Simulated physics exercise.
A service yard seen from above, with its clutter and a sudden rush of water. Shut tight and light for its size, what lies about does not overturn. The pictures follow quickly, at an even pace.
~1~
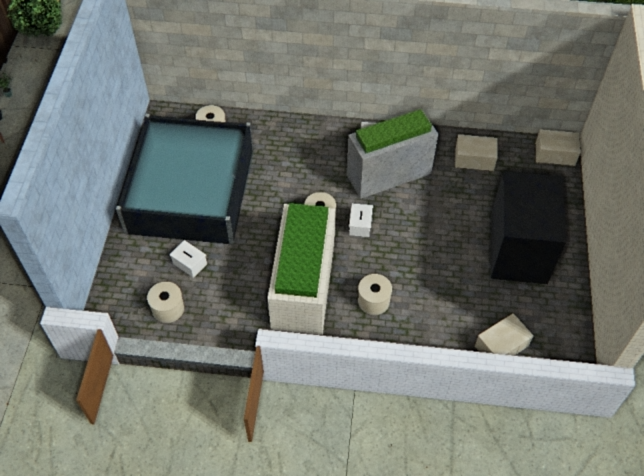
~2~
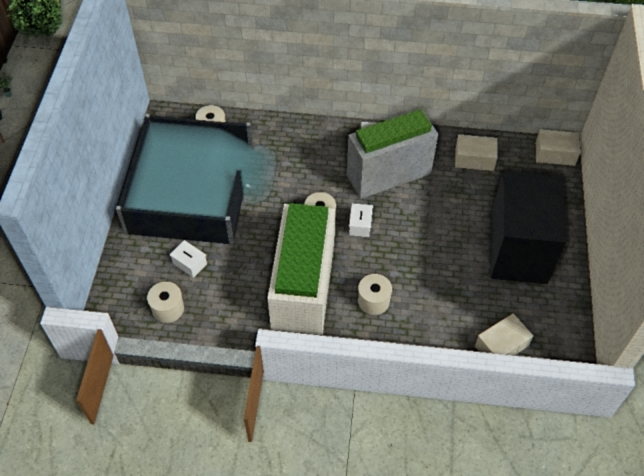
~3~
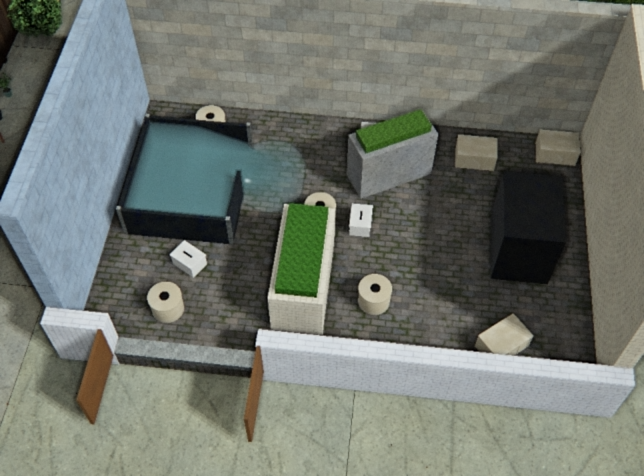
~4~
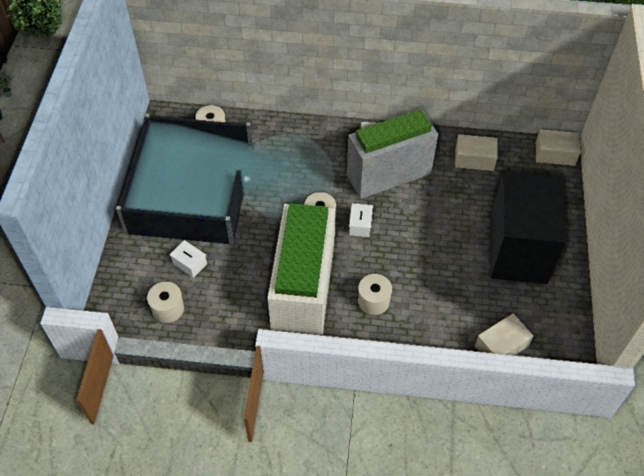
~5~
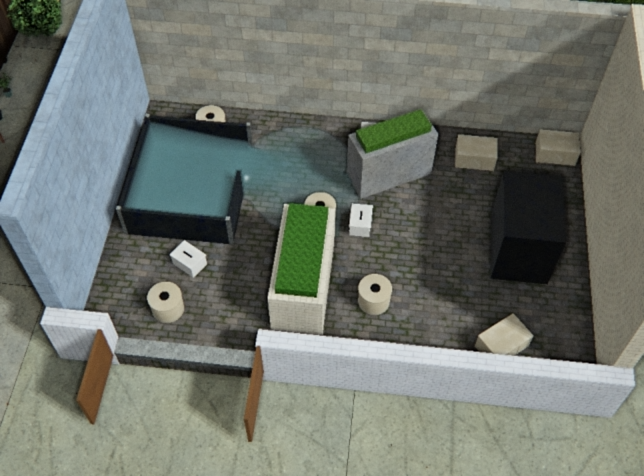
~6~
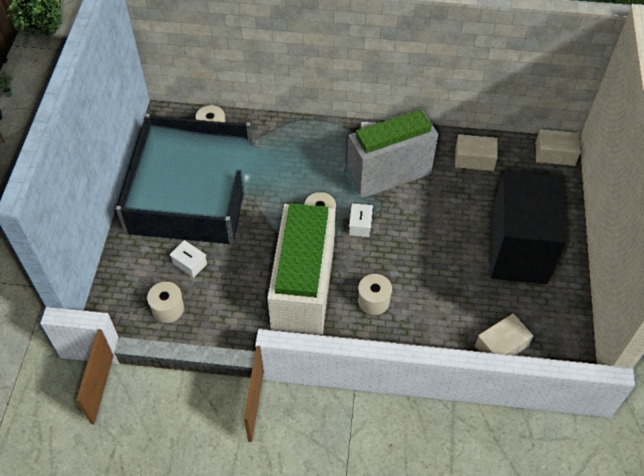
Water pouring from a dark-sided tank through its right side and spreading thinly across a walled, paved yard among unmoving blocks.
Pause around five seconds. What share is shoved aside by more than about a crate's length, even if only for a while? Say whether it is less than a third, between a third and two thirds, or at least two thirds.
A third to two thirds of the things get pushed well away.
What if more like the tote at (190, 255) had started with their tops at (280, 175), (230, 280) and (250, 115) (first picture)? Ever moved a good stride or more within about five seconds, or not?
First driven off, second remains in place, third remains in place.
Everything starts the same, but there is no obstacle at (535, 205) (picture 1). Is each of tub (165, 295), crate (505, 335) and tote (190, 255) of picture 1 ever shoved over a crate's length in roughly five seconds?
One by one: Remained nearby; remained nearby; remained nearby.
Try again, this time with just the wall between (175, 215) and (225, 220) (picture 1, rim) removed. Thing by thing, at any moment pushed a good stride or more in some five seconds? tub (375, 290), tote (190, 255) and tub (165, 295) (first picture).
Here is how they go, in order: Fails to go that far, dislodged that far, and dislodged that far.
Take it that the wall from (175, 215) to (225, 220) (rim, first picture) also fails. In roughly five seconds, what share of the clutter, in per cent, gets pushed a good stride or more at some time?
Near 20 in a hundred.
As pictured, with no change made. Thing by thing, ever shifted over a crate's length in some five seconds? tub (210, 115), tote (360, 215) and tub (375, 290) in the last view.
Short of that; goes that far; short of that.
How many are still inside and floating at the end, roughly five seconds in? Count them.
By my reckoning the number comes out at 2.
A moment on, 0 of 10 are well off their spots; 0 afloat.
Next, 2 of 10 are well off their spots; 1 afloat.
Later, 4 of 10 are well off their spots; 1 afloat.
In the end, 4 of 10 are well off their spots, and 4 have been at some point; 2 afloat.
